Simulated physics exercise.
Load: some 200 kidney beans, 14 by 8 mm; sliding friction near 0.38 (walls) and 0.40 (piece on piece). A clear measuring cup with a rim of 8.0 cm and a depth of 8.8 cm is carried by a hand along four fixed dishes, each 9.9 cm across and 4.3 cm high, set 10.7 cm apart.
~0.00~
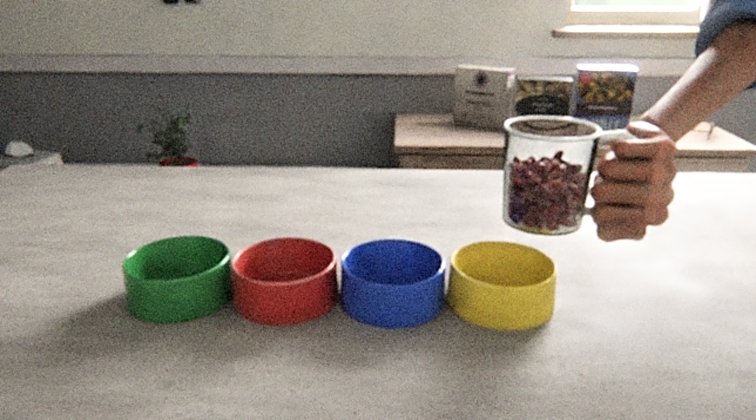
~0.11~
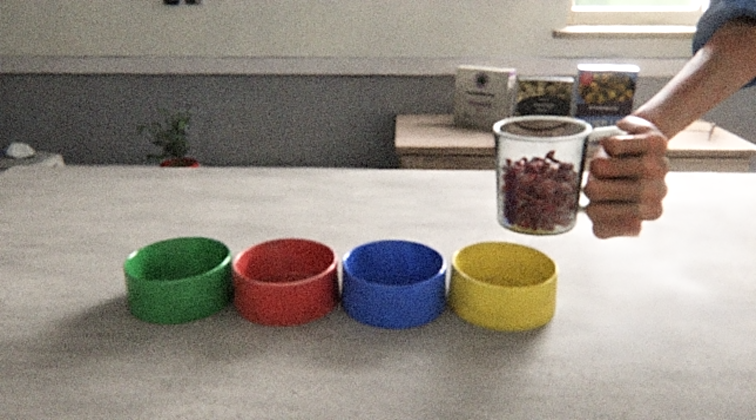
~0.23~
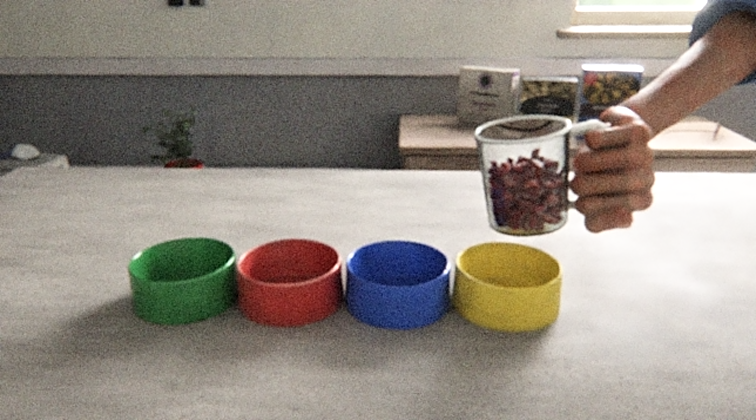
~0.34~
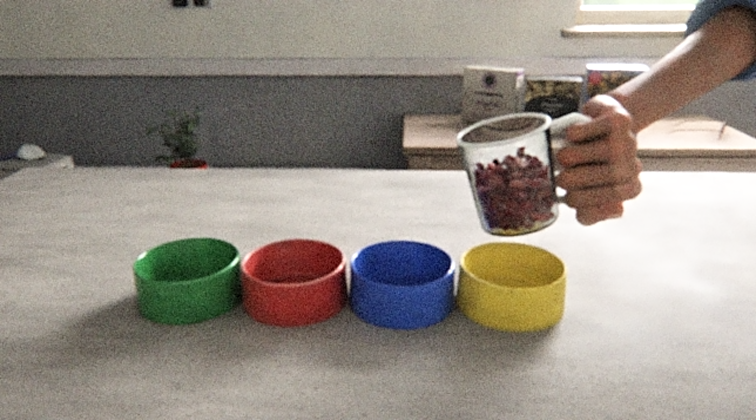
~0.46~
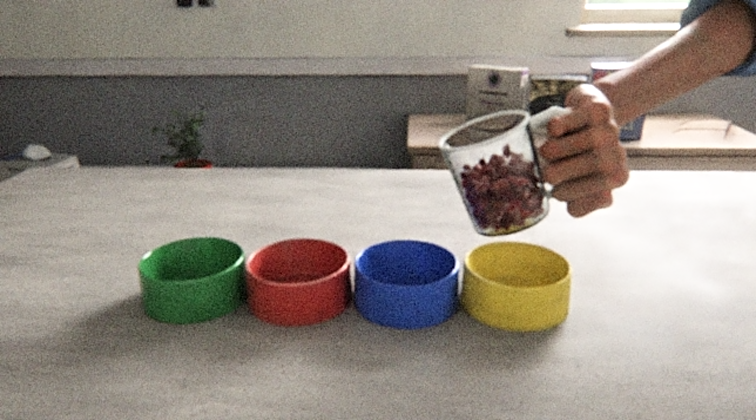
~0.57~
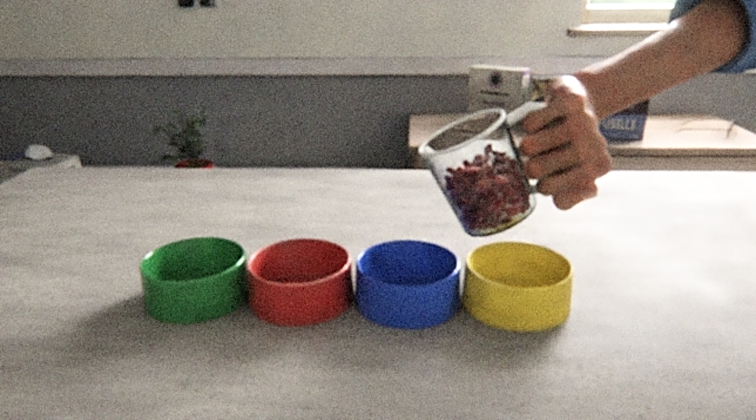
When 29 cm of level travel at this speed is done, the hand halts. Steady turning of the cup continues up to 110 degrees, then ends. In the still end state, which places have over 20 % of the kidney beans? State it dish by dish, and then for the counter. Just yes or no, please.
In short: Red no, blue no, green yes, yellow no, counter no.
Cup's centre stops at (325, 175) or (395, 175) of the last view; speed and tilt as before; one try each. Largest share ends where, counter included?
Try 1 - red; try 2 - red.
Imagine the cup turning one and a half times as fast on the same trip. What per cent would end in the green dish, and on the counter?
Green 50, counter 10.
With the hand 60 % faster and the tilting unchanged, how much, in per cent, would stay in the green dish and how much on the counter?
Green: 100; counter: 0.
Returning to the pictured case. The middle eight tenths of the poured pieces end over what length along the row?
Some 6 centimetres.
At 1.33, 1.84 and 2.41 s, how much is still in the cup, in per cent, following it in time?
It goes roughly like this: 100, 100, 30 per cent.
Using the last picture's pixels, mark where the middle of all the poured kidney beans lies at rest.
About (194, 278).
Then, at 1.33 s, tilt 65 degrees; cup holds 100 %.
After 1.84 s, tilt 91 degrees; cup holds 100 %.
After 2.41 s, tilt 110 degrees; cup holds 30 %, green 70 %.
At rest (3.4 s), red 0 %, blue 0 %, green 100 %, yellow 0 %, counter 0 %.
